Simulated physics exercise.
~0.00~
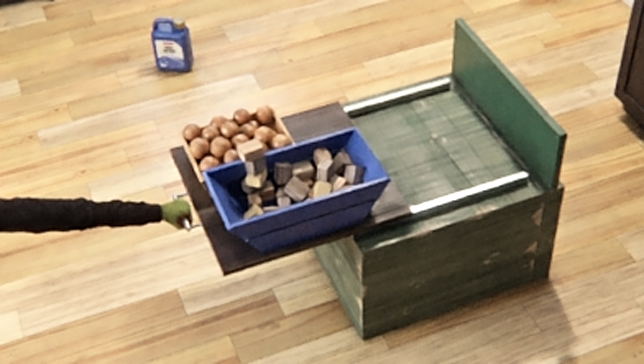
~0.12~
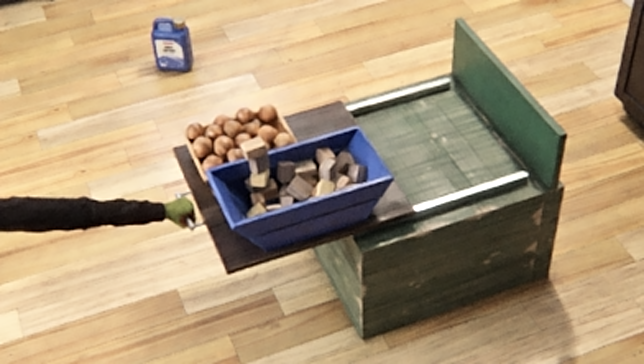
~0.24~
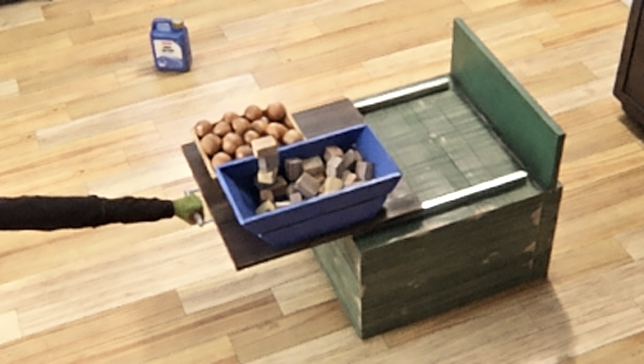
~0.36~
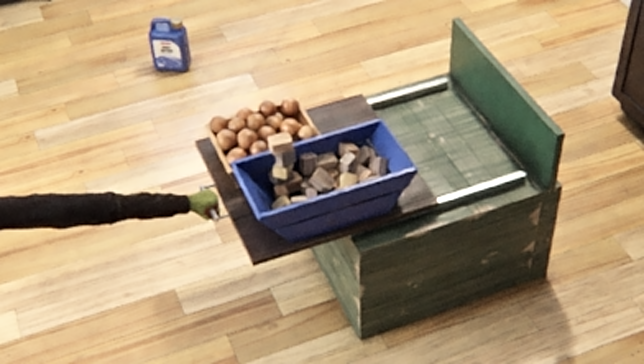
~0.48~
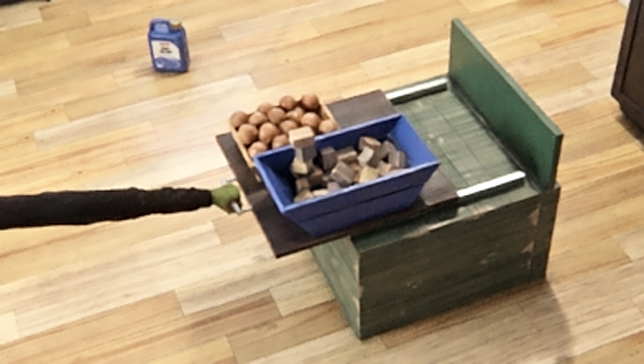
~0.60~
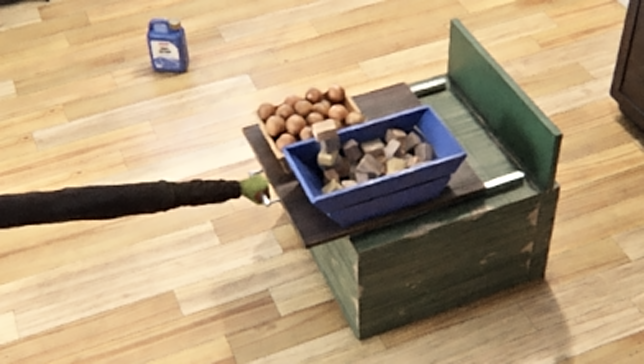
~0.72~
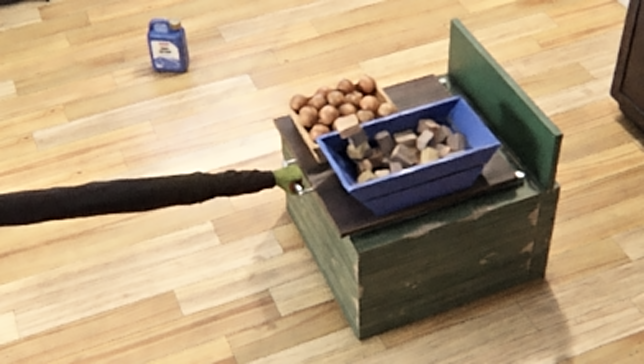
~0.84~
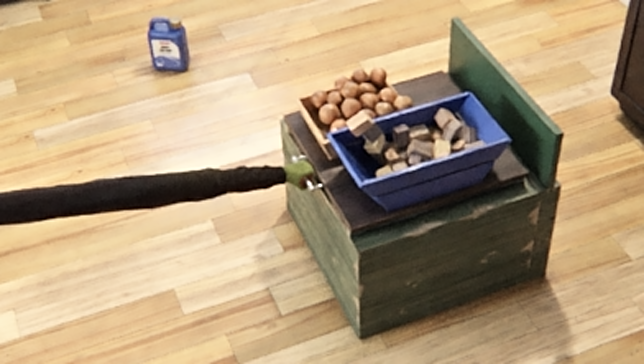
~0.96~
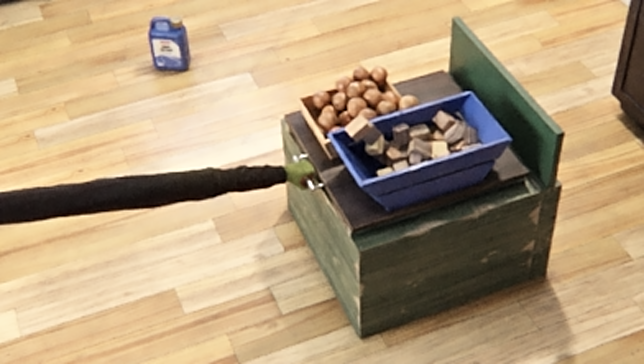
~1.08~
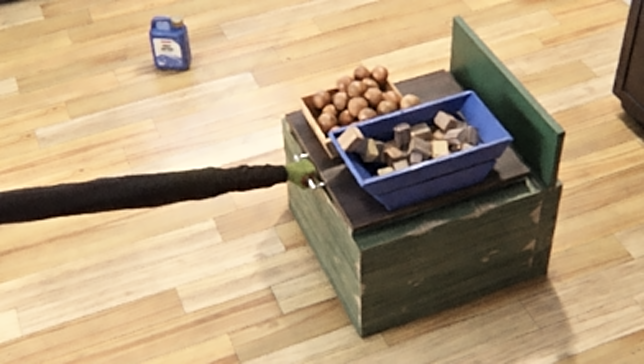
On a wooden floor, a gloved hand slides a loaded shelf right onto a green box.
